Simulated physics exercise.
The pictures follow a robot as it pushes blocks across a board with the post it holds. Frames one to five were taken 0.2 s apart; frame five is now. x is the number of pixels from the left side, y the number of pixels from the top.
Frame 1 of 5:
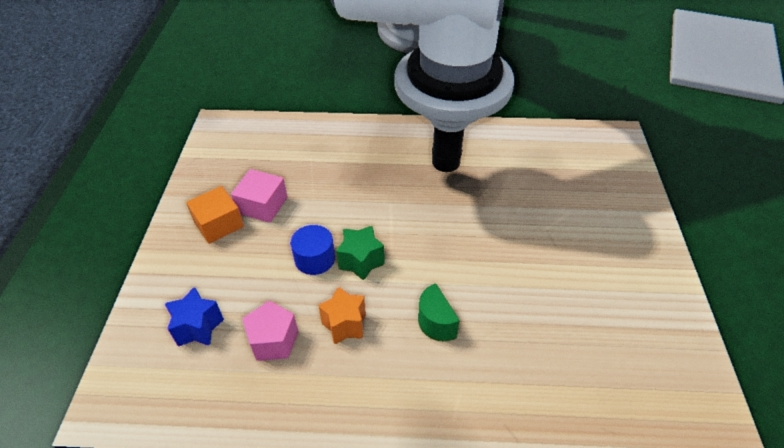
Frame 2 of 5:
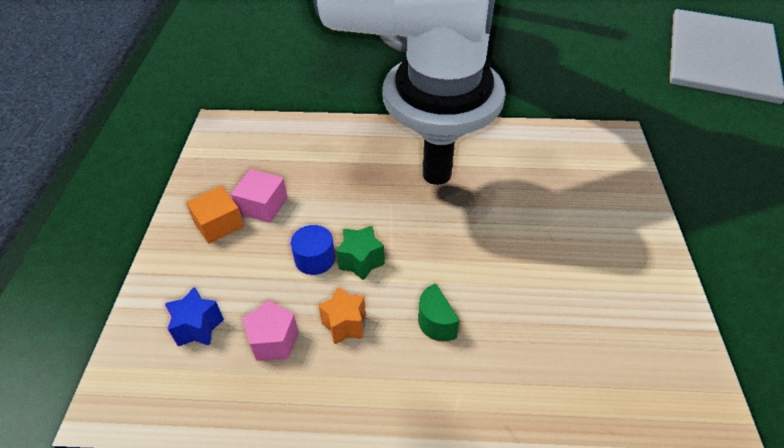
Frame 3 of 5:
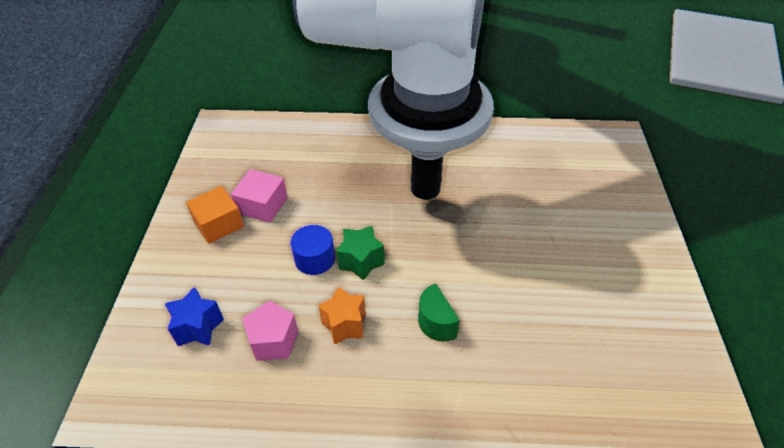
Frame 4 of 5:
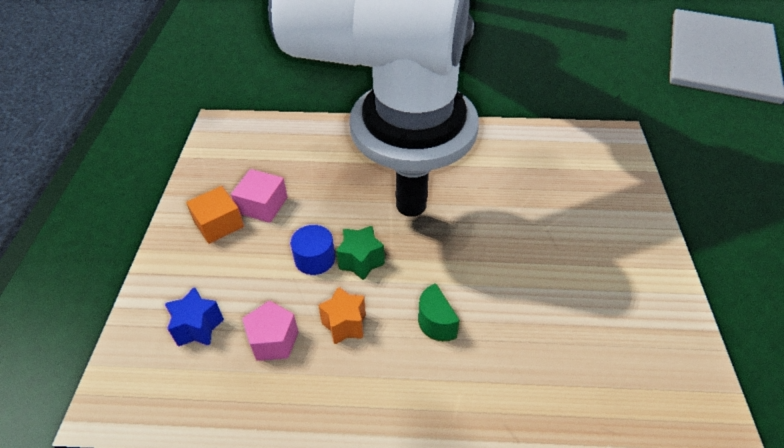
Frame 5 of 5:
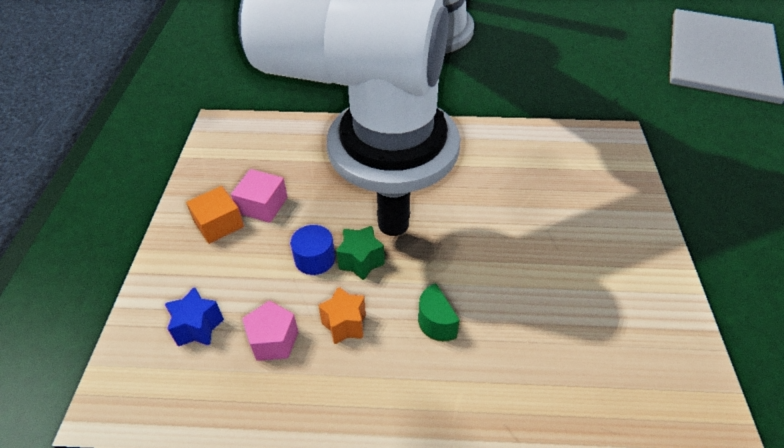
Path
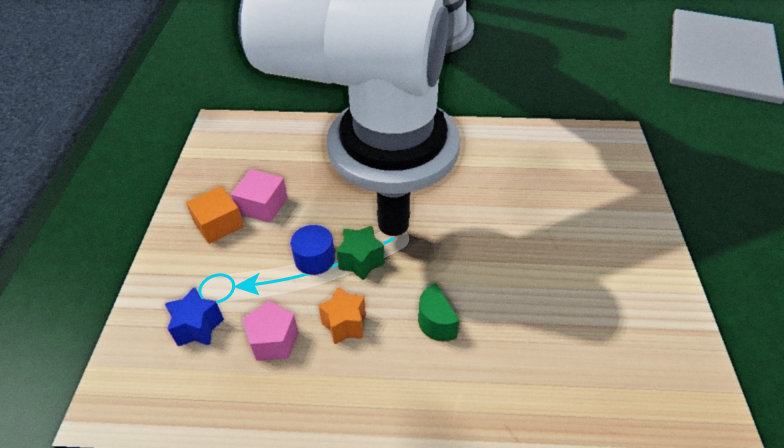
At the start, a robotic arm with a black post is over the back of a wooden board where colourful blocks, including stars and a pink pentagon, sit scattered. The arm then moves the post steadily forward and slightly left until it is close beside the green star, while every block stays still.
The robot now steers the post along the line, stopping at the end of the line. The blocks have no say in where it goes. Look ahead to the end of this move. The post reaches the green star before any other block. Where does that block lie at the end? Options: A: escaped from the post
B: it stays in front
My answer is option A.
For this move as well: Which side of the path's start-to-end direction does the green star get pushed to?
Answer: Leftward.
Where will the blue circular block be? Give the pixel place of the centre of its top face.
It ends at (199, 243).
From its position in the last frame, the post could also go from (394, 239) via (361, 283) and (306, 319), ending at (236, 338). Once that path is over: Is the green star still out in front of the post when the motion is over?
It seems not.
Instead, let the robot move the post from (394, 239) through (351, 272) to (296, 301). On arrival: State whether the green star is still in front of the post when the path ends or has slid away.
I predict the post still has it in front.
The line goes from (394, 239) by way of (312, 273) to (217, 288).
What follows on the original path. One third of the way, post (339, 250); blue circular block (281, 250); green star (318, 268), turned 35° anticlockwise.
Two thirds of the way, post (276, 267); pink pentagonal block (267, 327); blue circular block (241, 251); green star (286, 289), turned 85° anticlockwise.
At the end, post (211, 276); blue star unmoved; pink pentagonal block (267, 328); blue circular block (199, 243); green star (285, 289), turned 90° anticlockwise.
